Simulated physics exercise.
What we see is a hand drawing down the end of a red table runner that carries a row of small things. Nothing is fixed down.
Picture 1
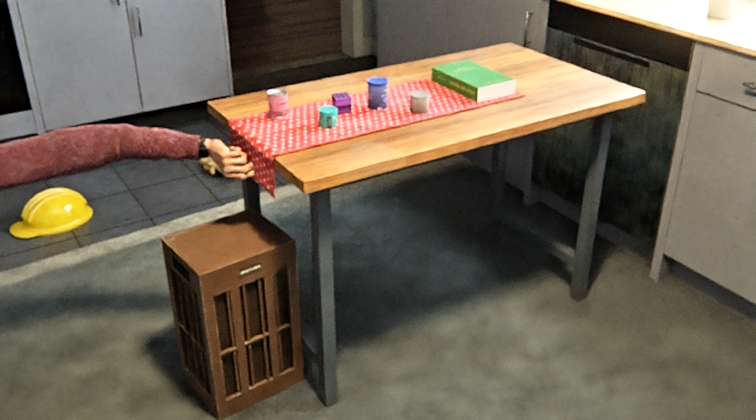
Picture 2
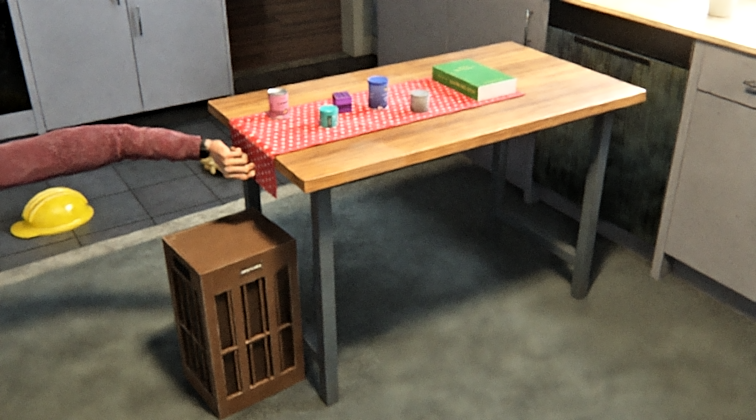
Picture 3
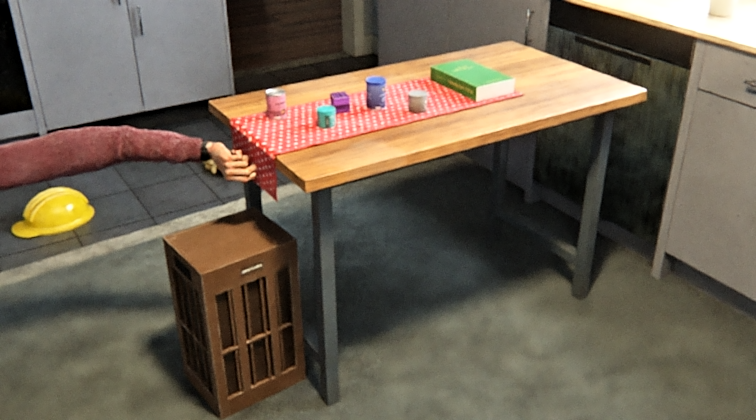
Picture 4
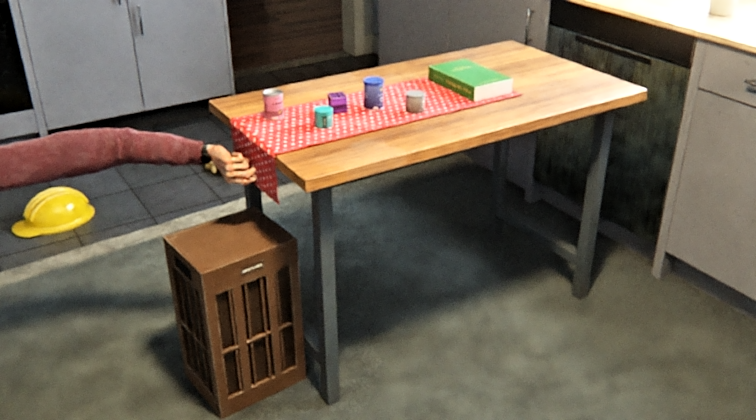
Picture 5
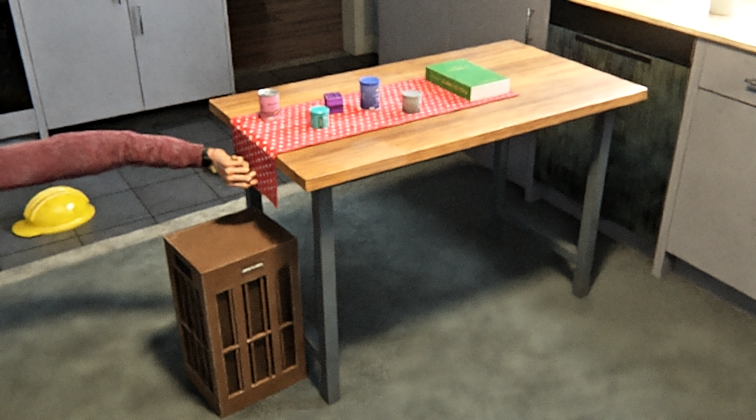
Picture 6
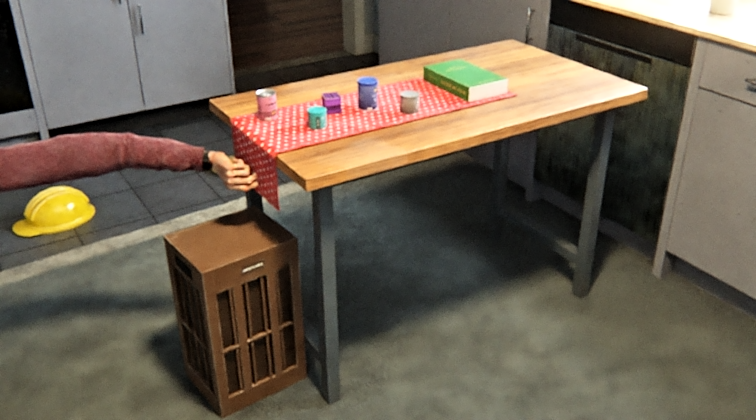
A hand slowly pulls a red table runner slightly down, shifting the small items left.
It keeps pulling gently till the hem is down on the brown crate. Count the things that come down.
The count of fallen things is one.
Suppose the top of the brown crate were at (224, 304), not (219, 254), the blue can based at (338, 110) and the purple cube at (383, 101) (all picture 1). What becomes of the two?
The blue can tumbles off, the purple cube stays on.
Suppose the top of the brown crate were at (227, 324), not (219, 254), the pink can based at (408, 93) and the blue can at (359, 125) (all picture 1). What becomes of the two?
The pink can holds on, the blue can falls.
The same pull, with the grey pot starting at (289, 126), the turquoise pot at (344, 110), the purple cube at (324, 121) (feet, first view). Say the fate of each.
The grey pot falls, the turquoise pot keeps its place on top, the purple cube holds on.
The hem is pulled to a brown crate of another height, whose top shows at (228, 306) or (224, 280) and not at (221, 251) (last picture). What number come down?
Over the edge go 3 and 2.
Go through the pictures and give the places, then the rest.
Hem (276, 200); pink can (277, 92); turquoise pot (328, 109); purple cube (342, 95); blue can (378, 80); grey pot (420, 94); top of the crate (219, 254), in the first frame.
Hem (277, 199); pink can (278, 92), in the second frame.
Hem (278, 202); turquoise pot (326, 109), in the third frame.
Hem (279, 204); purple cube (337, 95); top of the crate (220, 252), in the fourth frame.
Hem (278, 209); blue can (370, 80), in the fifth frame.
Hem (280, 211); pink can (266, 93); turquoise pot (317, 109); purple cube (331, 95); blue can (368, 80); grey pot (410, 93), in the sixth frame.
Soon after, hem near (257, 201); all still up.
Then, hem on the crate; pink can gone.
At rest, hem on the crate; pink can gone. It carries off one.
